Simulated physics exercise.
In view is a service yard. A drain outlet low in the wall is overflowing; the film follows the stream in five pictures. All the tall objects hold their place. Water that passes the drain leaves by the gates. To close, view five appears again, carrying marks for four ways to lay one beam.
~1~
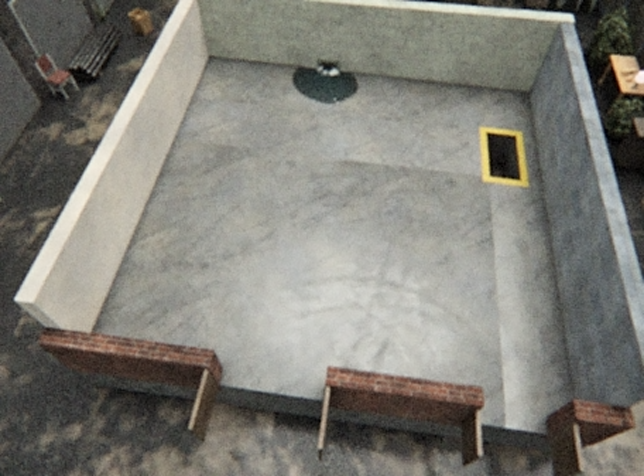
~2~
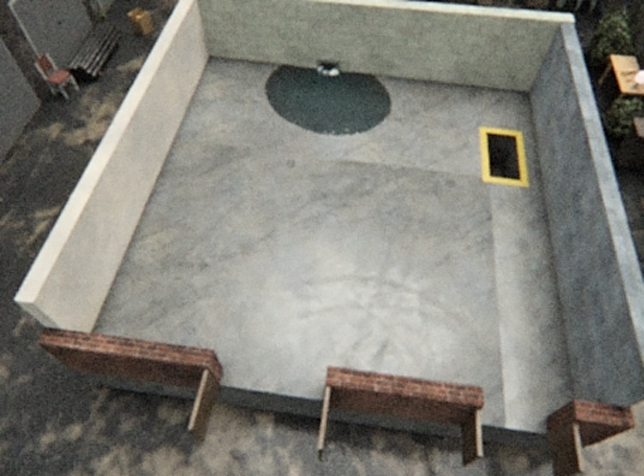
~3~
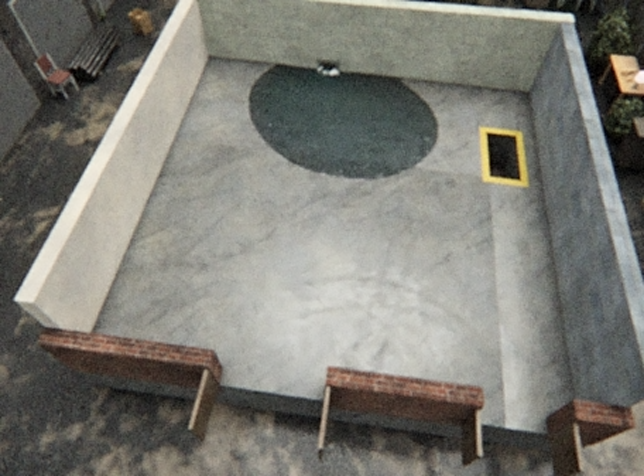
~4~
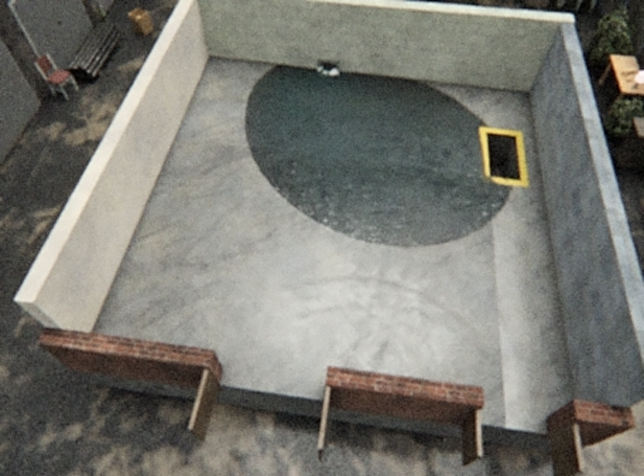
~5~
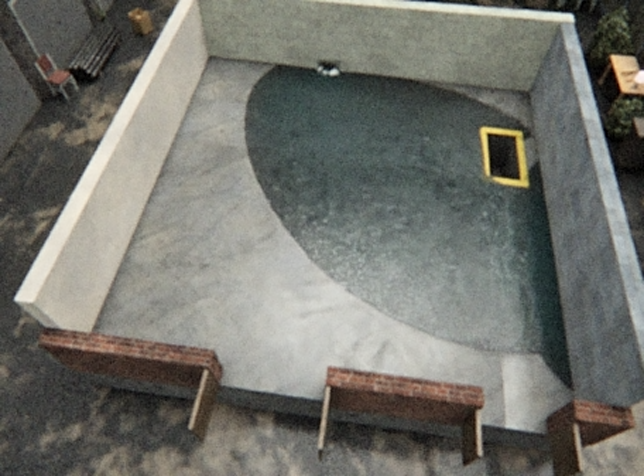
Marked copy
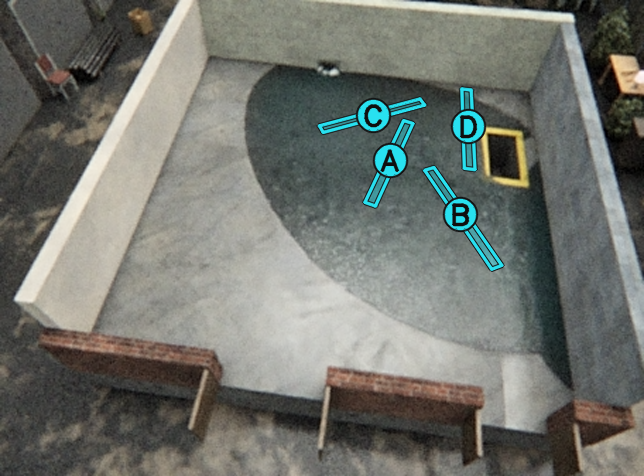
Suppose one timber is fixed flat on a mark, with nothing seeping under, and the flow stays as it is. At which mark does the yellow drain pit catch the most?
Best: C.
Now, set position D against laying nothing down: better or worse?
Position D is worse.
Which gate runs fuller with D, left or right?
The right one.
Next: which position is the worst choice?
Here it is position D.
On the marked copy, A from (370, 204) to (408, 122); B from (429, 168) to (496, 267); C from (321, 129) to (422, 102); D from (469, 168) to (466, 89).
For position A, about 22 % of the stream goes into the yellow drain pit, about 77 % out by the gates.
For position B, about 26 % of the stream goes into the yellow drain pit, about 74 % out by the gates.
For position C, about 33 % of the stream goes into the yellow drain pit, about 66 % out by the gates.
For position D, about 11 % of the stream goes into the yellow drain pit, about 88 % out by the gates.
